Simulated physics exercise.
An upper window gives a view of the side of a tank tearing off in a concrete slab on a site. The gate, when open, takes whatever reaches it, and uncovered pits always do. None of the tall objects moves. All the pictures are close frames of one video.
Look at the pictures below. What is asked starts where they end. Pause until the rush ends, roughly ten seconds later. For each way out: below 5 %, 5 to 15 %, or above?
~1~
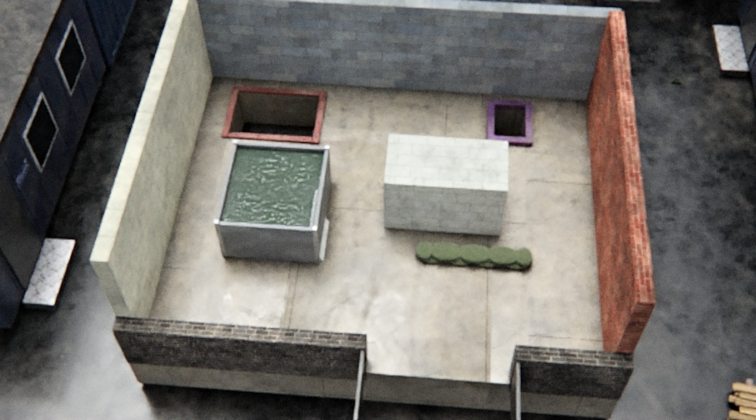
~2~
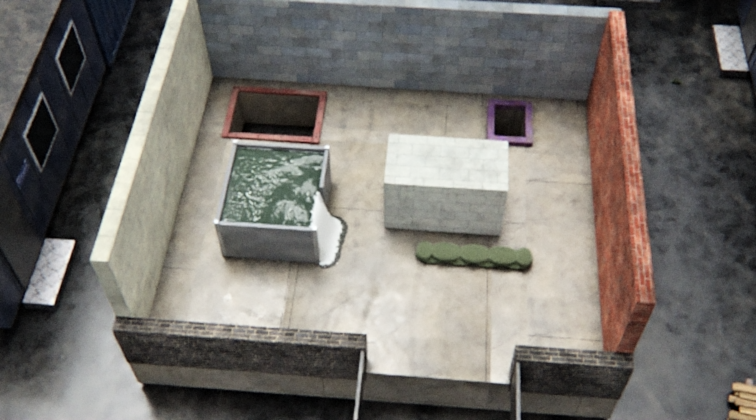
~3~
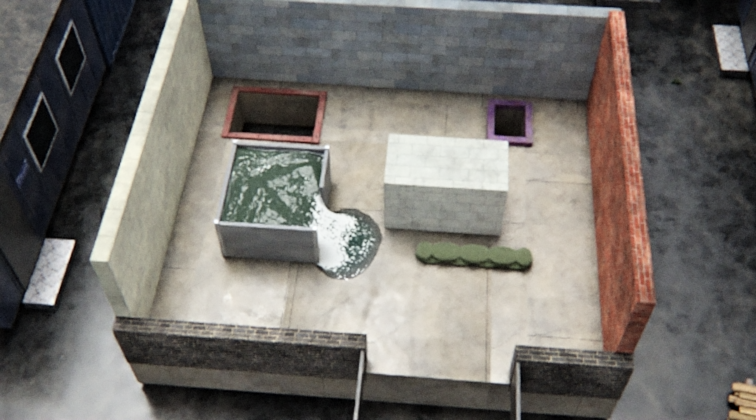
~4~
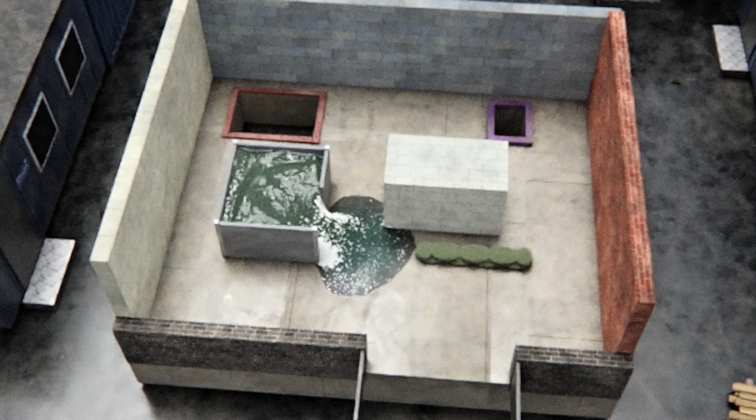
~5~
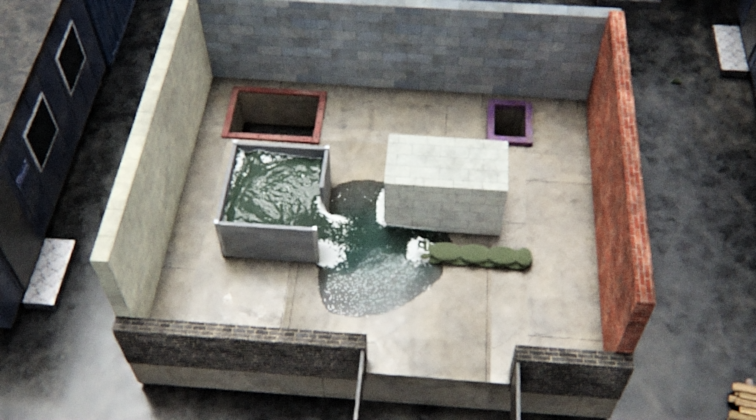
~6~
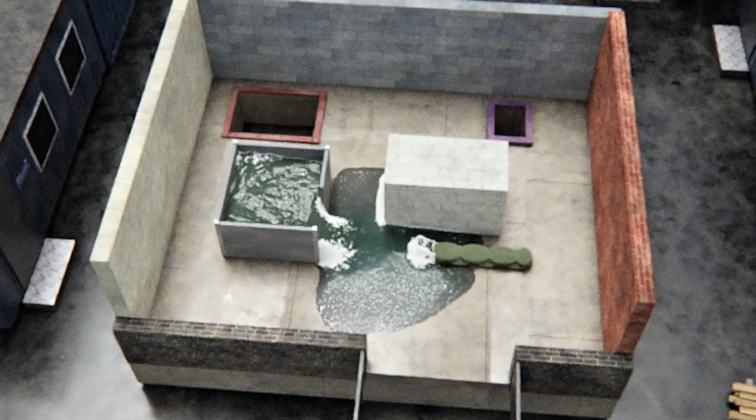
The gate lands in the top band - past fifteen per cent, the purple pit lands in the bottom band - below five per cent, the red pit lands in the bottom band - below five per cent.
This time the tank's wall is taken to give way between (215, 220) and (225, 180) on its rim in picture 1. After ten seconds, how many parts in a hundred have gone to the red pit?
In percent, red takes 20.
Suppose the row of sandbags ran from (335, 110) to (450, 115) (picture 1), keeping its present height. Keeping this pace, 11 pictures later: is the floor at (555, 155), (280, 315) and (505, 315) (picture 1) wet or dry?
In the order asked: Untouched, untouched and submerged.
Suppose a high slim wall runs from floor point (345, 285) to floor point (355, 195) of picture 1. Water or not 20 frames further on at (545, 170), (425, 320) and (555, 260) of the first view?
Going one after another, I'd say kept clear of the flood, then reached by the flood, then kept clear of the flood.
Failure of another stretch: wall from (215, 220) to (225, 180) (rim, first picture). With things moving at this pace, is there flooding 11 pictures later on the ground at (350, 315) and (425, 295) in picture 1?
Going one by one: Sodden and then puddle-free.
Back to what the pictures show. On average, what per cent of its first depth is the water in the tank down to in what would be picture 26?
Around 30 percent, give or take.
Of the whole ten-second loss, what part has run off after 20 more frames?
Estimate: Some 30 %.
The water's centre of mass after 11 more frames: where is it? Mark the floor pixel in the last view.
Near (389, 243).
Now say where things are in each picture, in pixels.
In the first picture, still water in the open tank at (274, 187).
In the second picture, the front is at (323, 265), out from the gap at (318, 228).
In the third picture, water pours out at (318, 230) and has run to (375, 232).
In the fourth picture, the front is at (407, 253), out from the gap at (319, 231).
In the fifth picture, the front is at (445, 240), out from the gap at (319, 231).
In the sixth picture, the front is at (475, 236), out from the gap at (319, 231).
A moment on, water covers 35 % of the floor; the gate 0 %, the purple pit 0 %, the red pit 0 %.
Next, water covers 50 % of the floor; the gate 5 %, the purple pit 0 %, the red pit 0 %.
Then, water covers 55 % of the floor; the gate 10 %, the purple pit 0 %, the red pit 0 %.
Later, water covers 60 % of the floor; the gate 20 %, the purple pit 0 %, the red pit 0 %.
In the end, water covers 70 % of the floor; the gate 33 %, the purple pit 1 %, the red pit 0 %.
